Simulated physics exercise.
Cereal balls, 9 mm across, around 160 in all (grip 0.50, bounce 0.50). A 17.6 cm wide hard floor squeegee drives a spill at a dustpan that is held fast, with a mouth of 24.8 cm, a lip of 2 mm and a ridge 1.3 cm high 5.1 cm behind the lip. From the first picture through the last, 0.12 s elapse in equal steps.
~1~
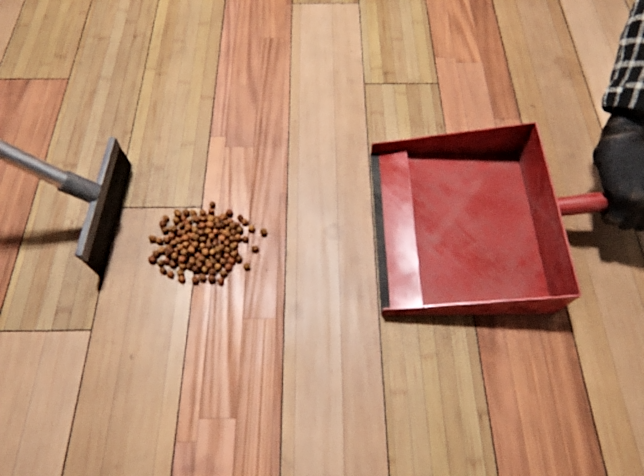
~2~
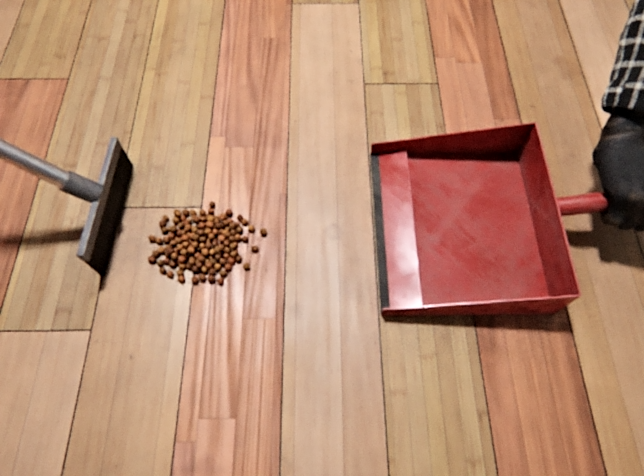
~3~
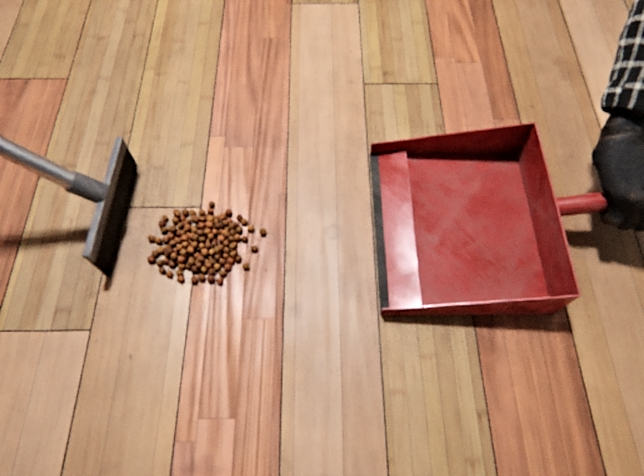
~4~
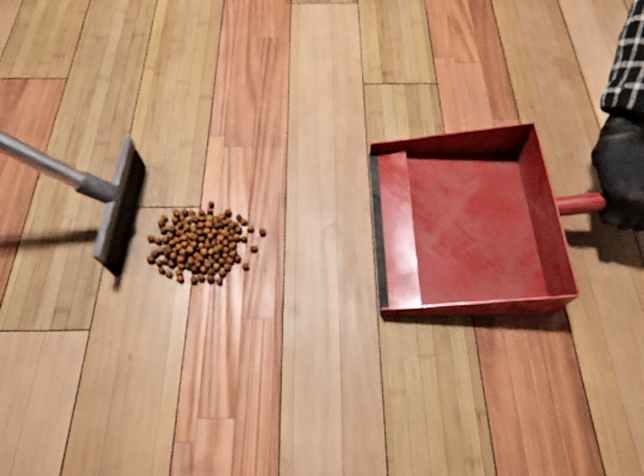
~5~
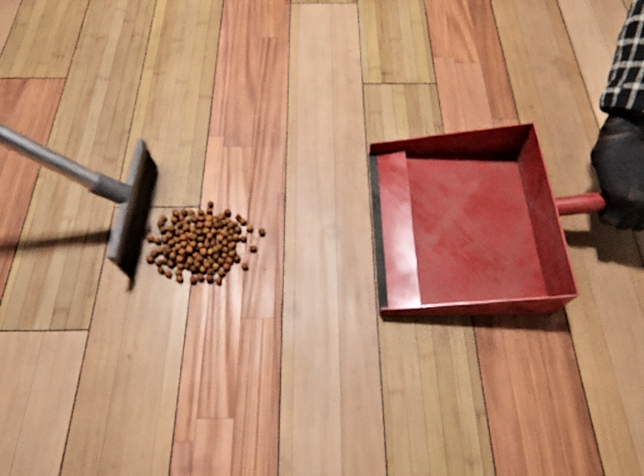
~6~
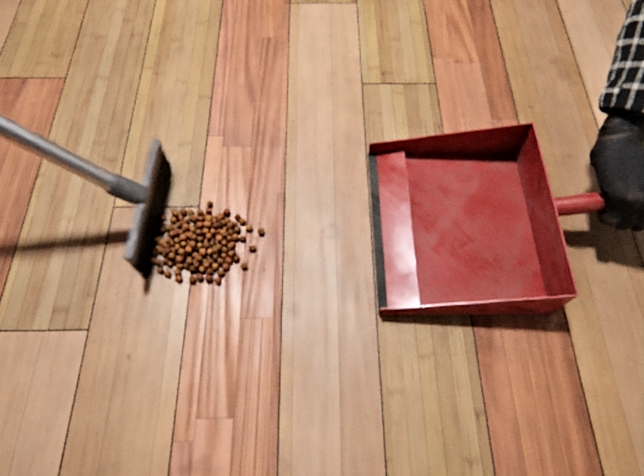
At first, a squeegee on a grey handle stands left of a pile of small brown balls on a wooden floor, while a gloved hand holds a red dustpan still at right. The blade slides slowly rightward, closes the gap, and presses against the pile's left edge, barely shifting it.
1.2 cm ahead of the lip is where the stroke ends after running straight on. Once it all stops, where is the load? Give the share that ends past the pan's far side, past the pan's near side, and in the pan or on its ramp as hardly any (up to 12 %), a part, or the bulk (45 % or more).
Far side: Hardly any; near side: A part; pan: The bulk.
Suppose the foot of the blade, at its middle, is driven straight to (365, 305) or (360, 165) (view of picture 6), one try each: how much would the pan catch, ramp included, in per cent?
The two tries give roughly 35 and 30 %.
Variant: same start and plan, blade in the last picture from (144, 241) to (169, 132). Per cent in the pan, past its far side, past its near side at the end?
Per cent by place - pan 30, far side 5, near side 5.
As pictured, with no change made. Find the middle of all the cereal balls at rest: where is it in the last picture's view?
Look around (380, 255) in the last picture.
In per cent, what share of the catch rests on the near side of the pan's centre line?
Roughly 70 percent.
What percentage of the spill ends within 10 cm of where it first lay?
I'd estimate roughly 0 per cent.
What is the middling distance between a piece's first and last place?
The figure is about 26 cm.
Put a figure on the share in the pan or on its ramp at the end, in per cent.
About 50 per cent.
Then, 0.15 s after the last picture, middle of the blade 15 cm from the lip; 0 % over the lip, far side 0 %, near side 5 %.
Then, 0.26 s after the last picture, middle of the blade 5 cm from the lip; 0 % over the lip, far side 0 %, near side 15 %.
Then, 0.50 s after the last picture, middle of the blade 2 cm from the lip; 55 % over the lip, far side 0 %, near side 20 %.
In the end, far side 0 %, near side 20 %, pan 50 %, in front of the lip or behind the blade 30 %.
